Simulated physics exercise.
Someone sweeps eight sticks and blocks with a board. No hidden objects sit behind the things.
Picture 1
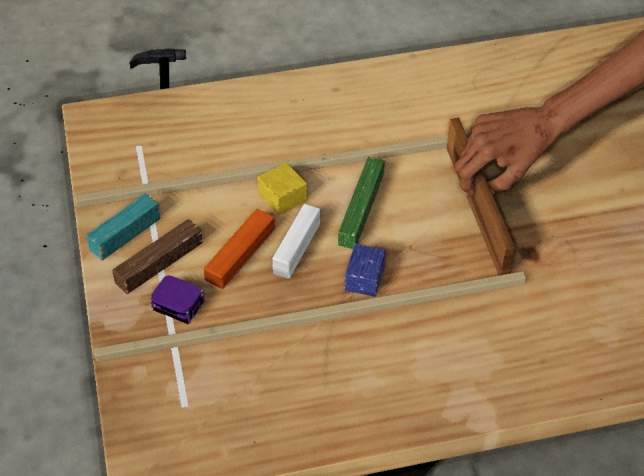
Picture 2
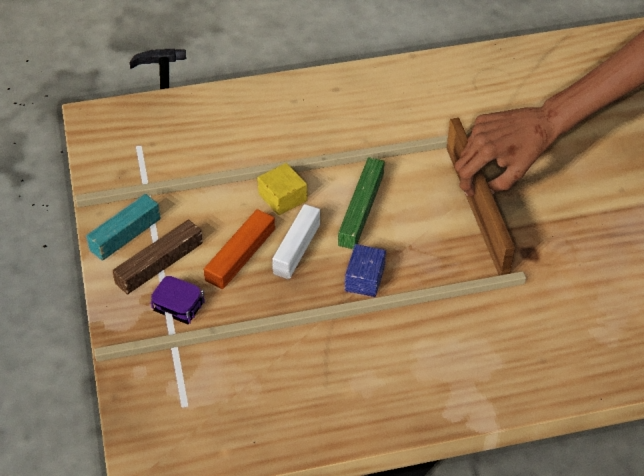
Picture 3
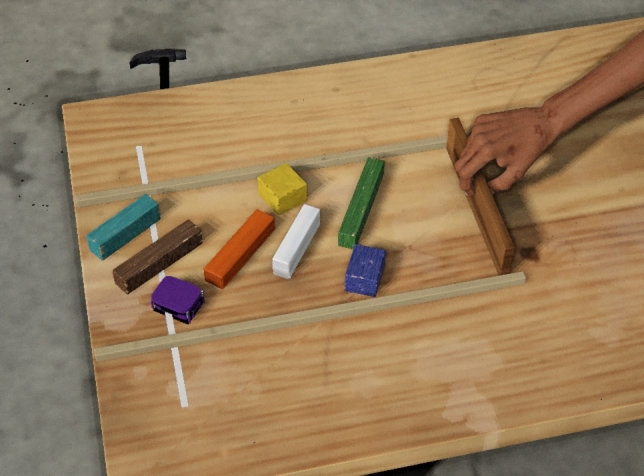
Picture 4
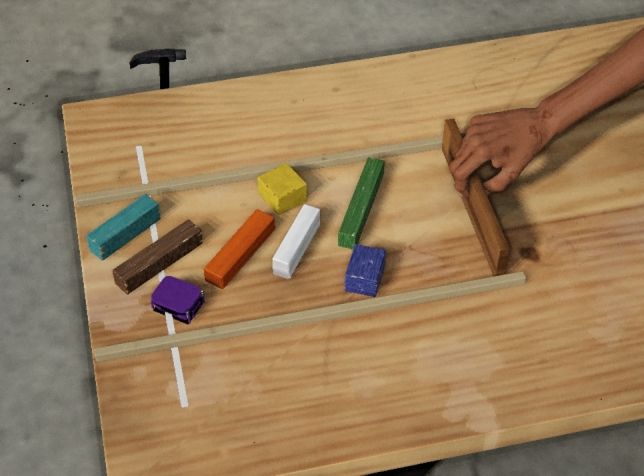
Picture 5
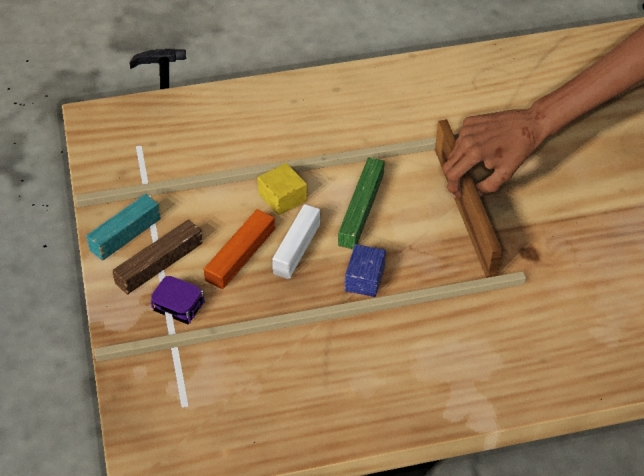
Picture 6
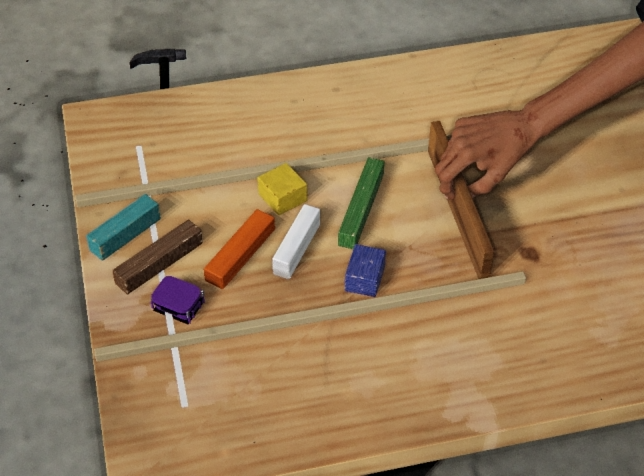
In this clip, a hand holding a brown board upright on a wooden tabletop slides it slightly to the left between two pale strips, while the eight colored sticks and blocks to its left stay still.
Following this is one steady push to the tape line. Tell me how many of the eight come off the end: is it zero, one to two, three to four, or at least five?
The number going over the edge will be one or at most two.
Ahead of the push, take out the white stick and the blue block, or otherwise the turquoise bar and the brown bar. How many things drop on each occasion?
Falls come to 1 the first time and 0 the other time.
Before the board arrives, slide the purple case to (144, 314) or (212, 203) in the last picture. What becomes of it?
In order, hangs on; hangs on.
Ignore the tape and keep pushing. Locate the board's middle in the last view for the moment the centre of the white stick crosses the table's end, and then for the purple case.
For the white stick at (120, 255), for the purple case at (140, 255).
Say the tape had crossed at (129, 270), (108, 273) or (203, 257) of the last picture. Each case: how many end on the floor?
Respectively 4, 6 and 0.
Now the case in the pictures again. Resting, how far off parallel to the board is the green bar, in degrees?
It comes to around 0 degrees.
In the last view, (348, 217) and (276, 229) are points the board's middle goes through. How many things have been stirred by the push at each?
First 2, then 5.
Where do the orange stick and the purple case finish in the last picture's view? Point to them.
You'll see the orange stick at (106, 265), with the purple case at (115, 325).
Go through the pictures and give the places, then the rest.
The first frame shows turquoise bar (124, 227); brown bar (158, 256); purple case (177, 300); board (479, 195); tape (160, 264).
The second frame shows brown bar (158, 256); yellow block (283, 189).
The third frame shows purple case (177, 300); board (479, 195).
The fourth frame shows turquoise bar (124, 227); white stick (297, 241).
The fifth frame shows brown bar (158, 256); orange stick (240, 248).
The sixth frame shows turquoise bar (124, 227); brown bar (158, 256); purple case (177, 300); board (459, 198); tape (160, 264).
A little later, none off yet; turquoise bar at rest near (124, 227); brown bar at rest near (158, 256); purple case at rest near (177, 300).
When it is over, the number that fall off is one or two; down, brown bar and turquoise bar.
